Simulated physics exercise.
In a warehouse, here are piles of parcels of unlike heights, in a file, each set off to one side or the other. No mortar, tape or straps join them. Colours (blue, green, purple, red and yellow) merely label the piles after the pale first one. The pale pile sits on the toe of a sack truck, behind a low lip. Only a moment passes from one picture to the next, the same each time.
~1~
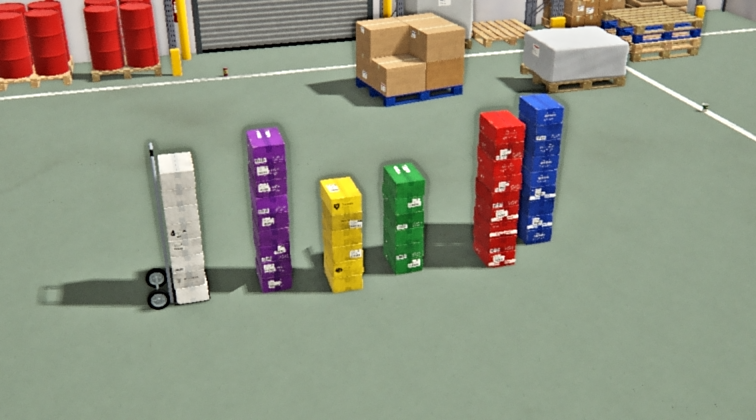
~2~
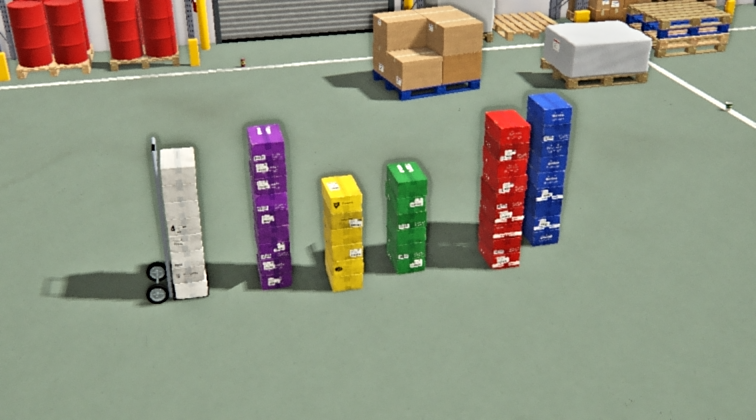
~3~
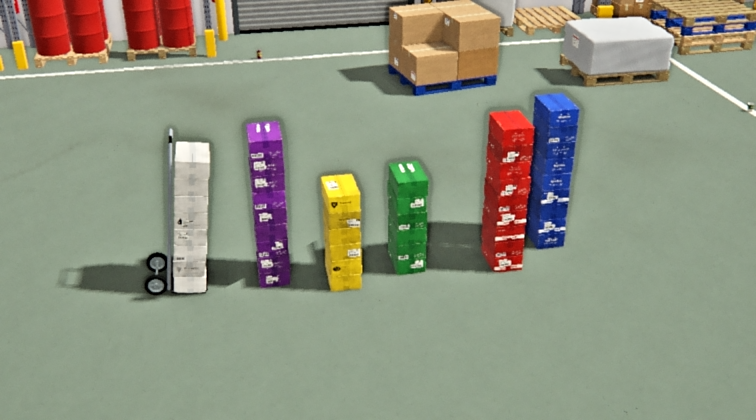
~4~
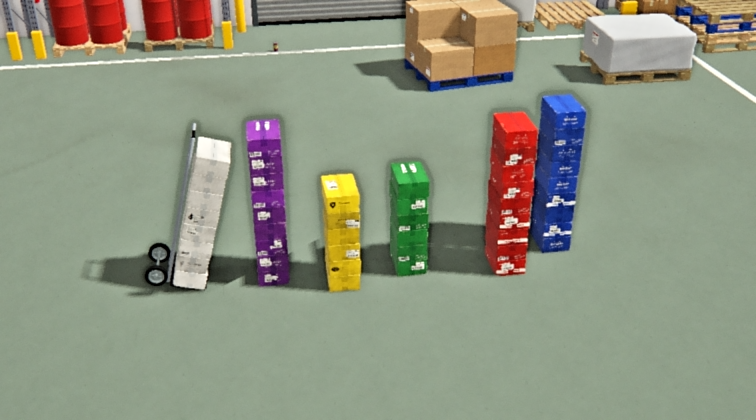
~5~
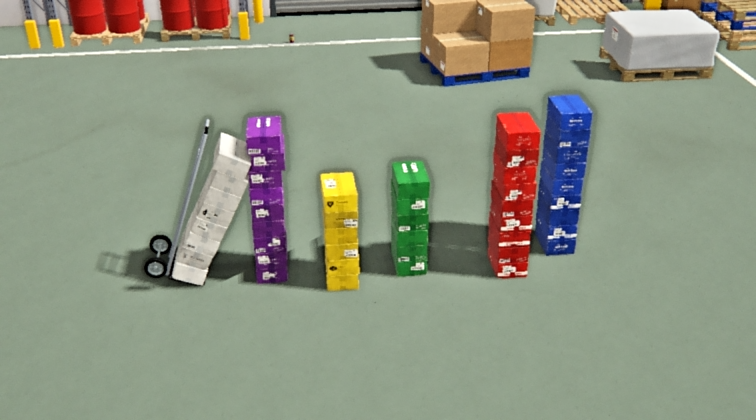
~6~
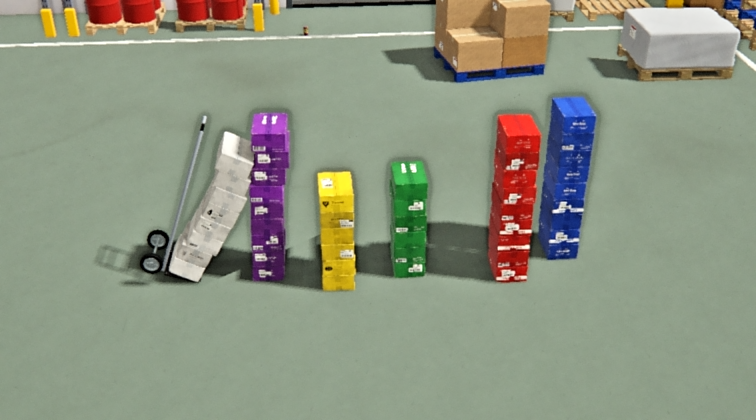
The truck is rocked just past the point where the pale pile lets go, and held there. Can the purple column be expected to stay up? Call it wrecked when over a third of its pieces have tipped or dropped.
It gets wrecked.
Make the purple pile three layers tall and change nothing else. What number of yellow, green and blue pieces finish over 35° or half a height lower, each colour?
Yellow 0, green 0, blue 0.
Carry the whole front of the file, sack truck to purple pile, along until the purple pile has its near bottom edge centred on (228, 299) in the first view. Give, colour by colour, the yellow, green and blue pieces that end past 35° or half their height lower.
Down at the end: Yellow 5, green 6, blue 0.
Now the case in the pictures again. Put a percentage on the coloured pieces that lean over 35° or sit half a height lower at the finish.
Near 45 in a hundred.
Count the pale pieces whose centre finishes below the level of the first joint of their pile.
The count is 4.
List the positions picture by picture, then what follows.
In the first frame (each place is the centre of the face we see best; the camera moves round a little), truck frame (156, 188) level; top purple parcel (265, 137); top yellow parcel (341, 188); the others all in place.
In the second frame, truck frame (157, 182) rocked barely; top purple parcel (265, 134).
In the third frame, truck frame (170, 174) rocked a little, top of the pale pile leaning a little; top purple parcel (264, 131); the others all in place.
In the fourth frame, truck frame (188, 168) rocked clearly, top of the pale pile leaning clearly; top purple parcel (263, 129); the others all in place.
In the fifth frame, truck frame (198, 164) rocked clearly, top of the pale pile leaning clearly; top purple parcel (264, 126) moved a little; 2 have shifted.
In the sixth frame, truck frame (193, 161) rocked clearly, top of the pale pile leaning clearly; top purple parcel (269, 123) moved half its height; top red parcel (519, 125); 7 have shifted.
Just after the last frame, 8 of the pale pile down; none of the 9 purple parcels down (0 of 39 in all colours); top purple parcel tilted clearly, half its height lower; top yellow parcel moved half its height.
A moment on, 8 of the pale pile down; 8 of the 9 purple parcels down (9 of 39 in all colours); top purple parcel tilted clearly, some two heights lower; top yellow parcel tilted clearly, half its height lower.
Further on, 7 of the pale pile down; 8 of the 9 purple parcels down (19 of 39 in all colours); top purple parcel tilted well over, some four heights lower; top yellow parcel tilted steeply, some four heights lower.
When it is over, 7 of the pale pile down; 8 of the 9 purple parcels down (18 of 39 in all colours); top purple parcel on its side; top yellow parcel on its side. In pixels of the last frame, middles, top purple parcel near (527, 215), top yellow parcel near (483, 291).
